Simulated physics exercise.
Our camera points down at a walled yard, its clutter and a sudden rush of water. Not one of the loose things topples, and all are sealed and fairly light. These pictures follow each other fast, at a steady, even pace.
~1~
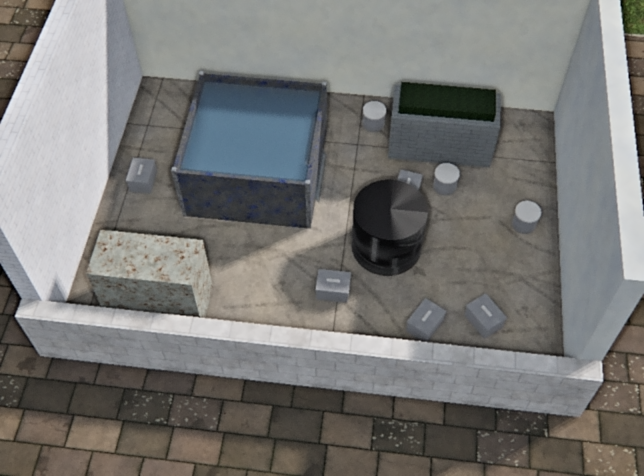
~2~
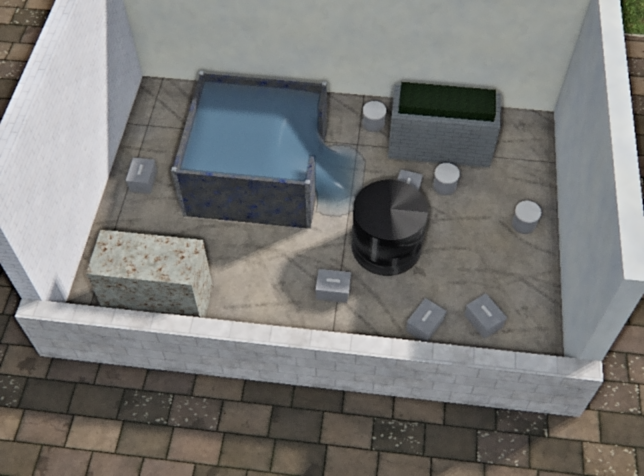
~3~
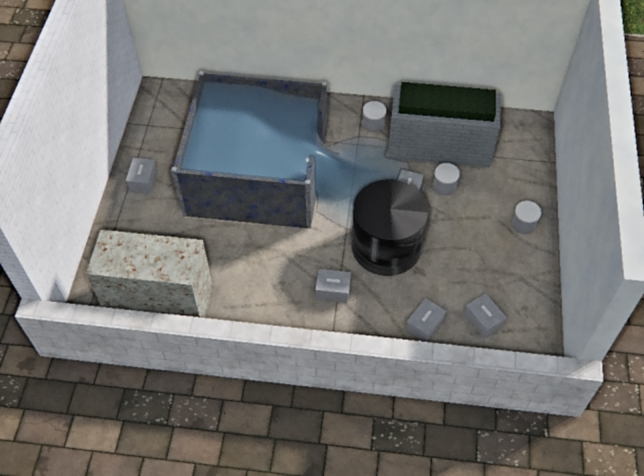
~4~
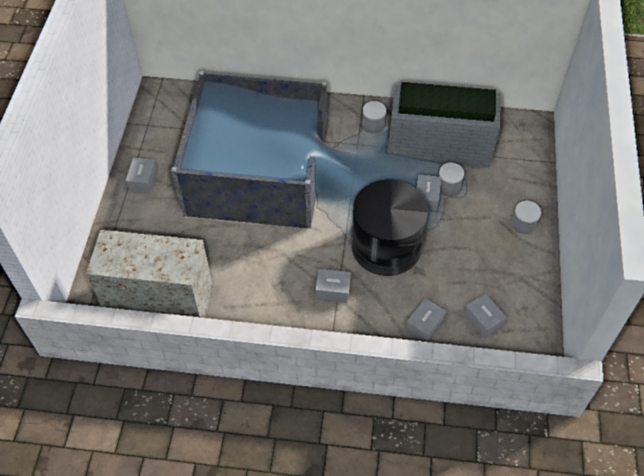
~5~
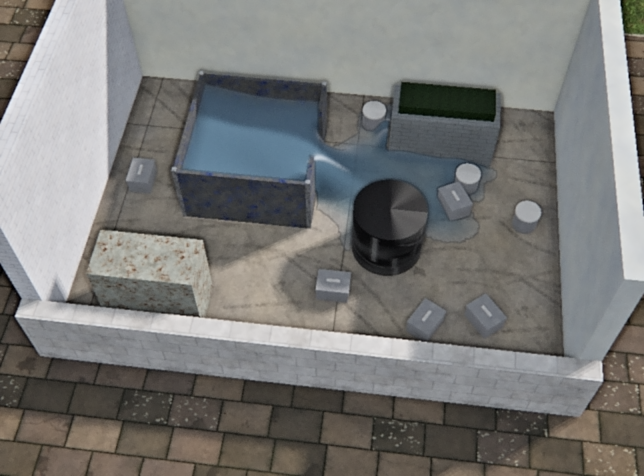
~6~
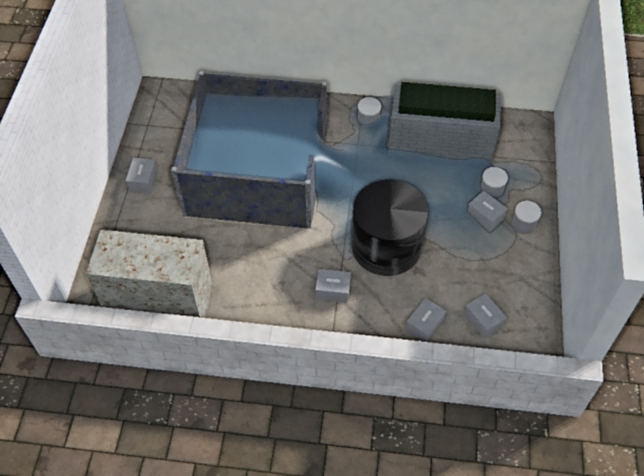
The clip opens on a walled yard with a water-filled tank, a black cylinder, planter, speckled block and scattered small boxes and pails. Water pours from the tank's right side and spreads between cylinder and planter, then carries one grey box and a white pail rightward, while another pail shifts slightly.
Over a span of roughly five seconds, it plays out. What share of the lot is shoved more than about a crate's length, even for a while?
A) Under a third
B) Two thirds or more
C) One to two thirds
The answer is B.
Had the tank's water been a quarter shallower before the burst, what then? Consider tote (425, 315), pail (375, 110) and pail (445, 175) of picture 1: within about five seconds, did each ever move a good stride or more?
Note, in sequence: Past that mark / past that mark / past that mark.
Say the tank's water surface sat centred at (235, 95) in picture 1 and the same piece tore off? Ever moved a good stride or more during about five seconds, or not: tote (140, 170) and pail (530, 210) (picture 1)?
Stopped short, then made the full stretch.
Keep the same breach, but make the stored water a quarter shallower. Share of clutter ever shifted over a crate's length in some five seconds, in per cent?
Roughly 90 per cent of them.
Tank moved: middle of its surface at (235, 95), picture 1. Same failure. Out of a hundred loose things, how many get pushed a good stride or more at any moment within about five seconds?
About 90 %.
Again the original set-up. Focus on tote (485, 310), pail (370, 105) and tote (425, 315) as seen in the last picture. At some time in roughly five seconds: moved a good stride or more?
The first is driven that far, the second driven that far, and the third driven that far.
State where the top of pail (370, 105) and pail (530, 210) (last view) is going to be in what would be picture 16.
(267, 98) and (482, 300).
A moment on, 3 of 8 are well off their spots; 2 afloat.
Next, 4 of 8 are well off their spots; 1 afloat.
Later, 6 of 8 are well off their spots; 3 afloat.
In the end, 7 of 8 are well off their spots, and 7 have been at some point; 4 afloat.
